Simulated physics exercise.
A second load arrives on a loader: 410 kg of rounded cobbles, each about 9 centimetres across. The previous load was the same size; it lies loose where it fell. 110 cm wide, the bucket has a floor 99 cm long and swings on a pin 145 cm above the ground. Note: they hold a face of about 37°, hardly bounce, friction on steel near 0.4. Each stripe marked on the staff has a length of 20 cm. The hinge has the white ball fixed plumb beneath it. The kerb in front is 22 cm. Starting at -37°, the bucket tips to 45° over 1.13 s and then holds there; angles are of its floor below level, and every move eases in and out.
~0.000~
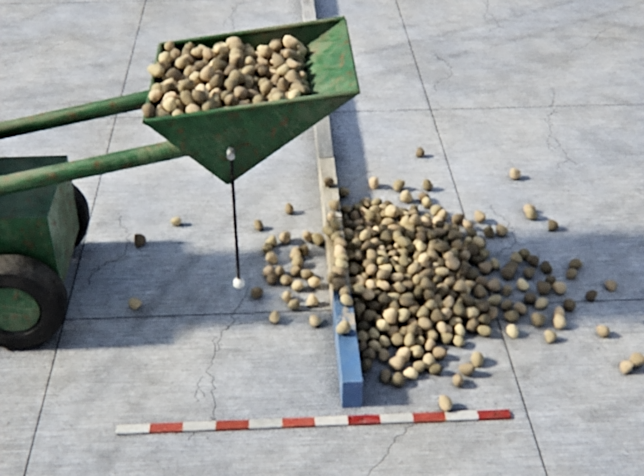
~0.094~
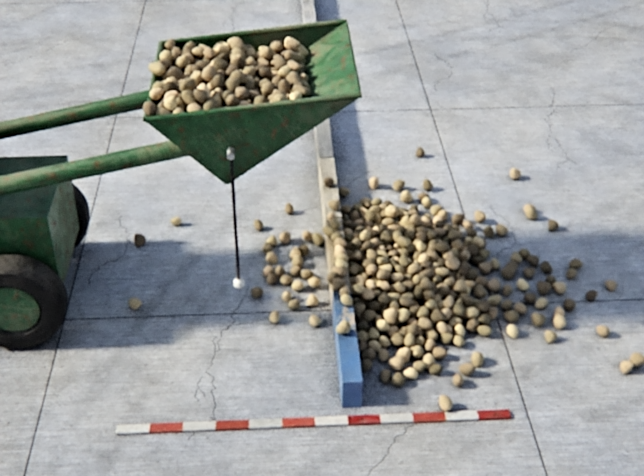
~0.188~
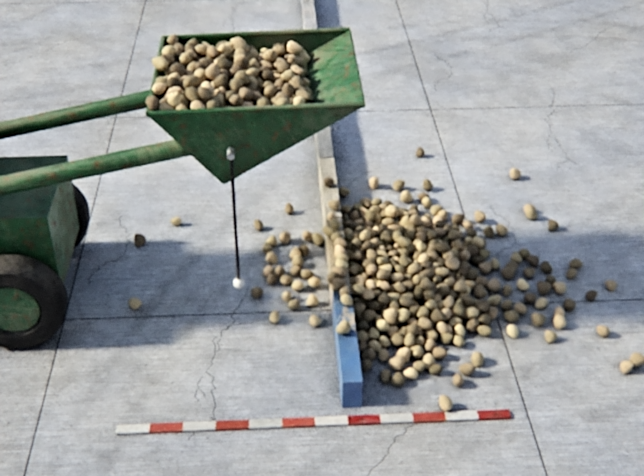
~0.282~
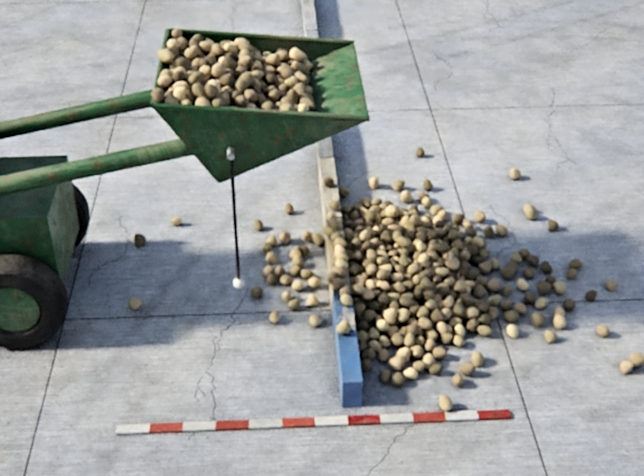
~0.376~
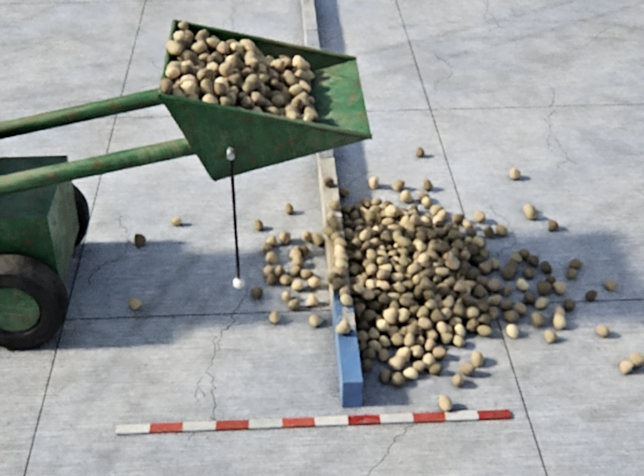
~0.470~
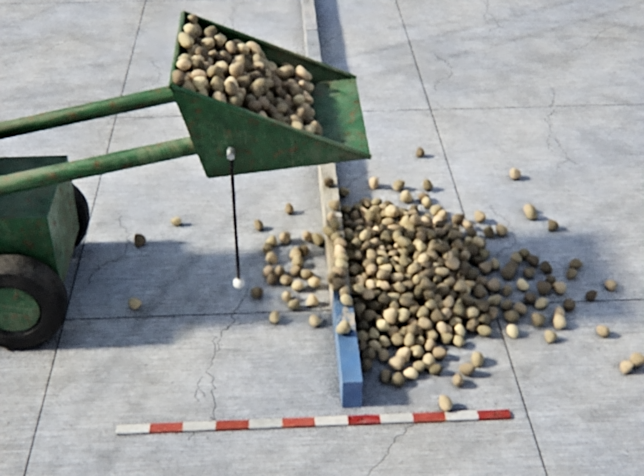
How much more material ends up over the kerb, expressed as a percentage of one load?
About 89 per cent of a load more.
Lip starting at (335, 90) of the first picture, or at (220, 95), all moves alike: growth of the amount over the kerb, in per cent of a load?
60 % and 0 %.
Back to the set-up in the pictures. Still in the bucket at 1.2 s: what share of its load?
Some 55 percent, roughly.
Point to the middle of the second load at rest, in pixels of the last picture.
(394, 264).
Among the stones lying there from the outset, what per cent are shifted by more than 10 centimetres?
Near 30 per cent, I reckon.
After 0.9 s the floor is at 32°; in per cent of one load, 100 in the bucket, 10 on this side of the kerb, 90 over the kerb; the foremost stones are at (626, 300).
After 1.2 s the floor is at 45°; in per cent of one load, 55 in the bucket, 35 on this side of the kerb, 110 over the kerb; the foremost stones are at (626, 300).
After 1.6 s the floor is at 45°; in per cent of one load, 7 in the bucket, 33 on this side of the kerb, 161 over the kerb; the foremost stones are at (626, 300).
After 4.2 s the floor is at 45°; in per cent of one load, 0 in the bucket, 21 on this side of the kerb, 179 over the kerb; the foremost stones are at (628, 295). Net gain over the kerb, 89.
